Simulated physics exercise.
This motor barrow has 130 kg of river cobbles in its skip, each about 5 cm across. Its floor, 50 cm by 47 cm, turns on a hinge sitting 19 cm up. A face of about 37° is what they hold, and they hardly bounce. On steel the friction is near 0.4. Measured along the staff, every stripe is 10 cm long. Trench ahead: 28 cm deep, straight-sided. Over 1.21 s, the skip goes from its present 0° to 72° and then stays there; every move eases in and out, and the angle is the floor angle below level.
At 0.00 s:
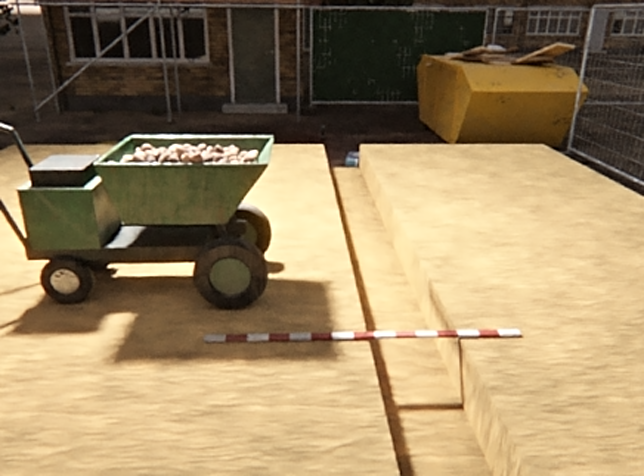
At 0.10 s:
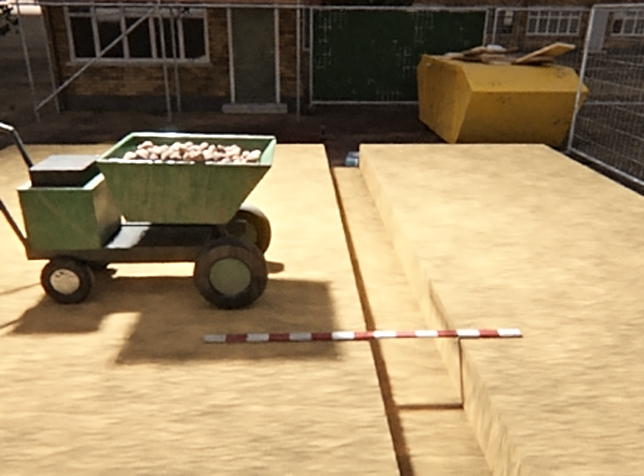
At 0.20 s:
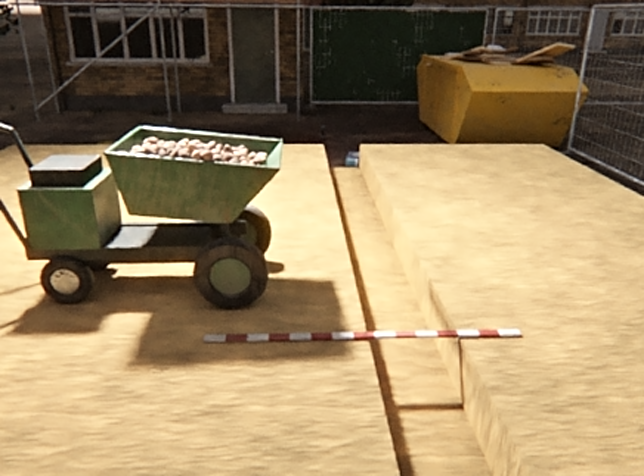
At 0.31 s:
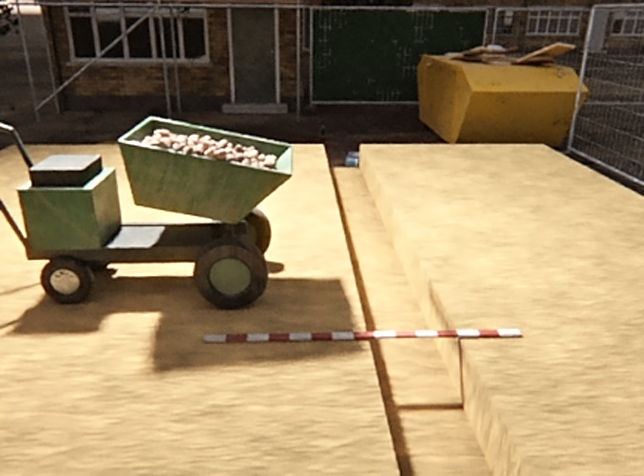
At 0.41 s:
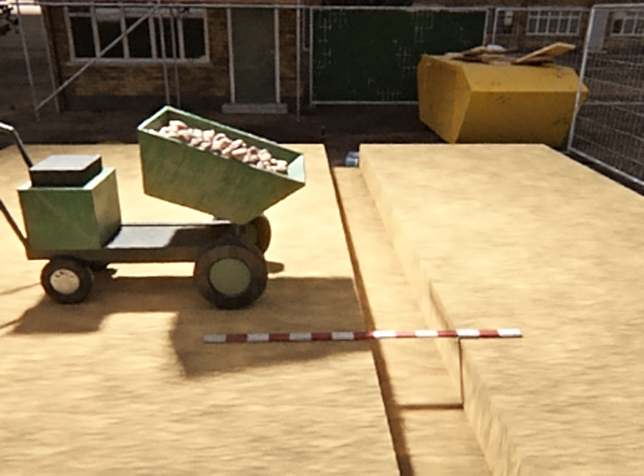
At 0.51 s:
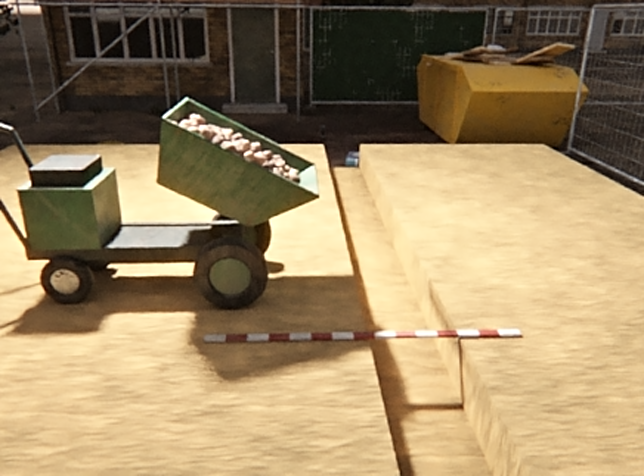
A green motor barrow's skip, heaped with pale rounded stones, tilts slowly forward to the right, its rear rising steadily while the barrow and camera stay still. The setting is a sunlit sandy building site, seen from slightly above and side-on to the barrow. A red-and-white striped staff lies across a straight trench at centre, with a yellow waste skip, mesh fencing and a brick building behind.
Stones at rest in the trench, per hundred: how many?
Approx. 100 %.
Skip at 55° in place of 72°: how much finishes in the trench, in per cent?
Roughly 40 per cent would end in the trench.
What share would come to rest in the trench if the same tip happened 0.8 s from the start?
I'd put it at some 100 in a hundred.
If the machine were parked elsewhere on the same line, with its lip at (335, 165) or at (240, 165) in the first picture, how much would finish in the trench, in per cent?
It comes to about 55 and 80 in a hundred.
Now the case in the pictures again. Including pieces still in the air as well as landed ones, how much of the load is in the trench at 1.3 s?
40 per cent, give or take.
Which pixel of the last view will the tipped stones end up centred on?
I'd point to around (389, 311).
After 0.9 s the floor is at 61°; 100 % in the skip; the foremost stones are at (355, 235).
After 1.3 s the floor is at 72°; 57 % in the skip, 1 % short of the trench, 42 % in the trench; the foremost stones are at (429, 327).
After 1.7 s the floor is at 72°; 26 % in the skip, 1 % short of the trench, 73 % in the trench; the foremost stones are at (425, 309).
After 3.6 s the floor is at 72°; 0 % in the skip, 100 % in the trench; the foremost stones are at (417, 292).
